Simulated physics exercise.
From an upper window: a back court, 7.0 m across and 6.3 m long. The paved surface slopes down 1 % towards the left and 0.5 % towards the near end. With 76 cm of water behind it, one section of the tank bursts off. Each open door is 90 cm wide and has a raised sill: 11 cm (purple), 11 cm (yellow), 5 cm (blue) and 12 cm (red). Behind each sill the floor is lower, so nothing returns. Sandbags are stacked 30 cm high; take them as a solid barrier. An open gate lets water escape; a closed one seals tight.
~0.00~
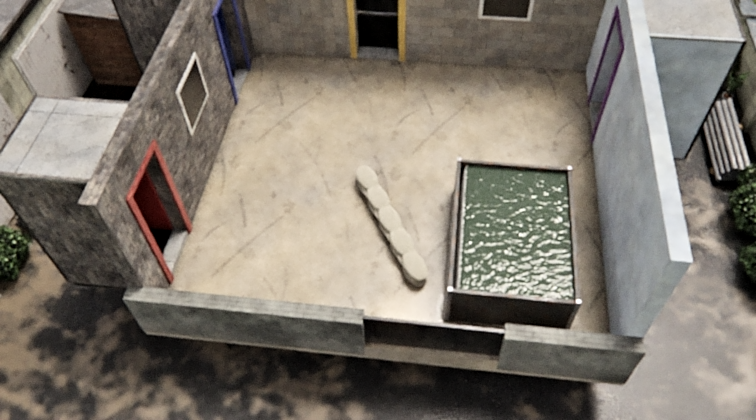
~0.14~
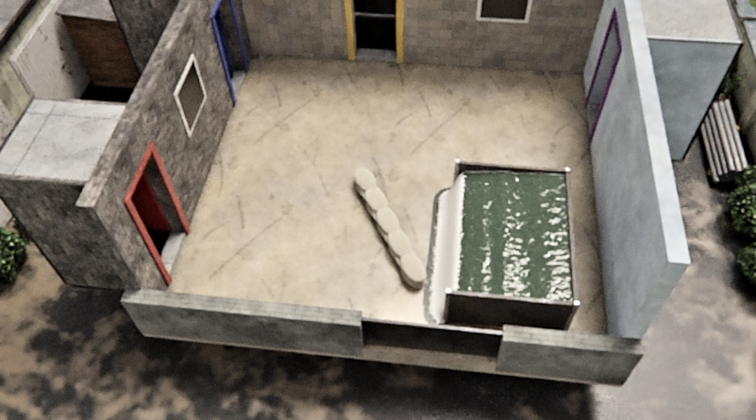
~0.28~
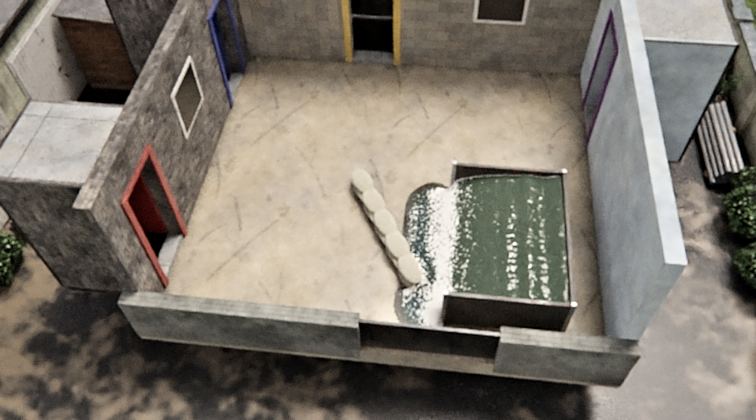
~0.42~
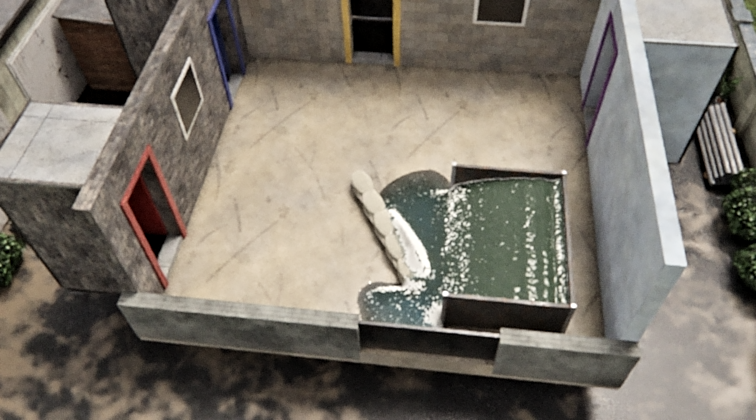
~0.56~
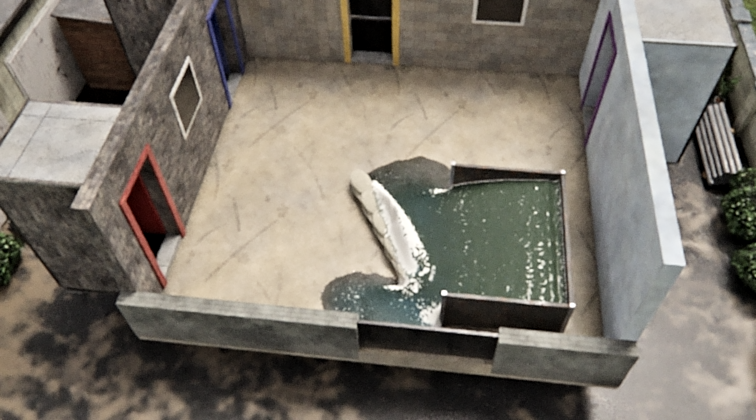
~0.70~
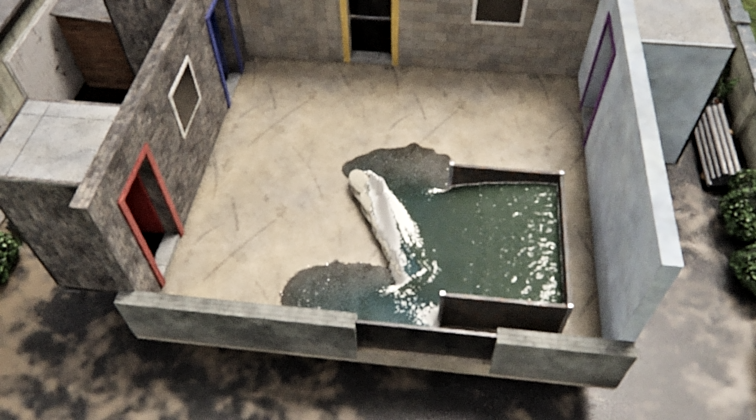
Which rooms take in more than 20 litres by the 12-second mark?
Within that time: At the purple door it does not reach the limit; at the yellow door it exceeds the limit; at the blue door it exceeds the limit; at the red door it passes the limit.
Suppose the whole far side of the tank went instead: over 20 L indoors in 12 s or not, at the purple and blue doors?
Against that limit: Purple past it, blue above.
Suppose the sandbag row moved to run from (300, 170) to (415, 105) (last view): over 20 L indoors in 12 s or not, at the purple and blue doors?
Against that limit: Purple not over, blue above.
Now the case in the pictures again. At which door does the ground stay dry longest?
The purple one.
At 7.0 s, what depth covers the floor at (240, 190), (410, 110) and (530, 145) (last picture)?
Roughly 6, 10 and 2 cm, in turn.
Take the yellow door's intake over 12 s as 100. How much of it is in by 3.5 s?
Some 80 per cent by then.
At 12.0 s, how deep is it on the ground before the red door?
About 10.0 cm.
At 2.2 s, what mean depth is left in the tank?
About 23 cm.
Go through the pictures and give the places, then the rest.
In the first picture, still water, 76 cm deep, in the tank at (513, 228).
In the second picture, water pours out at (452, 244) and has run 1.3 m, to a hidden place; typically 10 cm deep outside, 76 cm at the tank's back.
In the third picture, the front is at a hidden place, 1.5 m from the gap at (450, 246); 1.6 m2 of floor is under water; 75 cm left at the back of the tank.
In the fourth picture, water pours out at (449, 249) and has run 1.8 m, to a hidden place; typically 13 cm deep outside, 66 cm at the tank's back.
In the fifth picture, water pours out at (448, 248) and has run 2.2 m, to a hidden place; typically 10 cm deep outside, 65 cm at the tank's back.
In the sixth picture, water pours out at (447, 248) and has run 2.7 m, to a hidden place; typically 8 cm deep outside, 61 cm at the tank's back.
After 1.4 s water covers 40 % of the floor and is deepest (50 cm) near (412, 262); purple door not reached, yellow door not reached, blue door not reached, red door not reached.
After 2.2 s water covers 70 % of the floor and is deepest (36 cm) near (152, 316); purple door not reached, yellow door 19 cm at the sill, 18 L in, blue door not reached, red door 31 cm at the sill, 15 L in.
After 3.5 s water covers 75 % of the floor and is deepest (24 cm) near (177, 250); purple door not reached, yellow door 18 cm at the sill, 88 L in, blue door 16 cm at the sill, 29 L in, red door 24 cm at the sill, 136 L in.
After 7.0 s water covers 90 % of the floor and is deepest (14 cm) near (397, 77); purple door 4 cm at the sill, 0 L in, yellow door 13 cm at the sill, 106 L in, blue door 12 cm at the sill, 157 L in, red door 11 cm at the sill, 171 L in.
After 12.0 s water covers 95 % of the floor and is deepest (12 cm) near (196, 321); purple door 6 cm at the sill, 0 L in, yellow door 6 cm at the sill, 109 L in, blue door 9 cm at the sill, 218 L in, red door 10 cm at the sill, 171 L in.
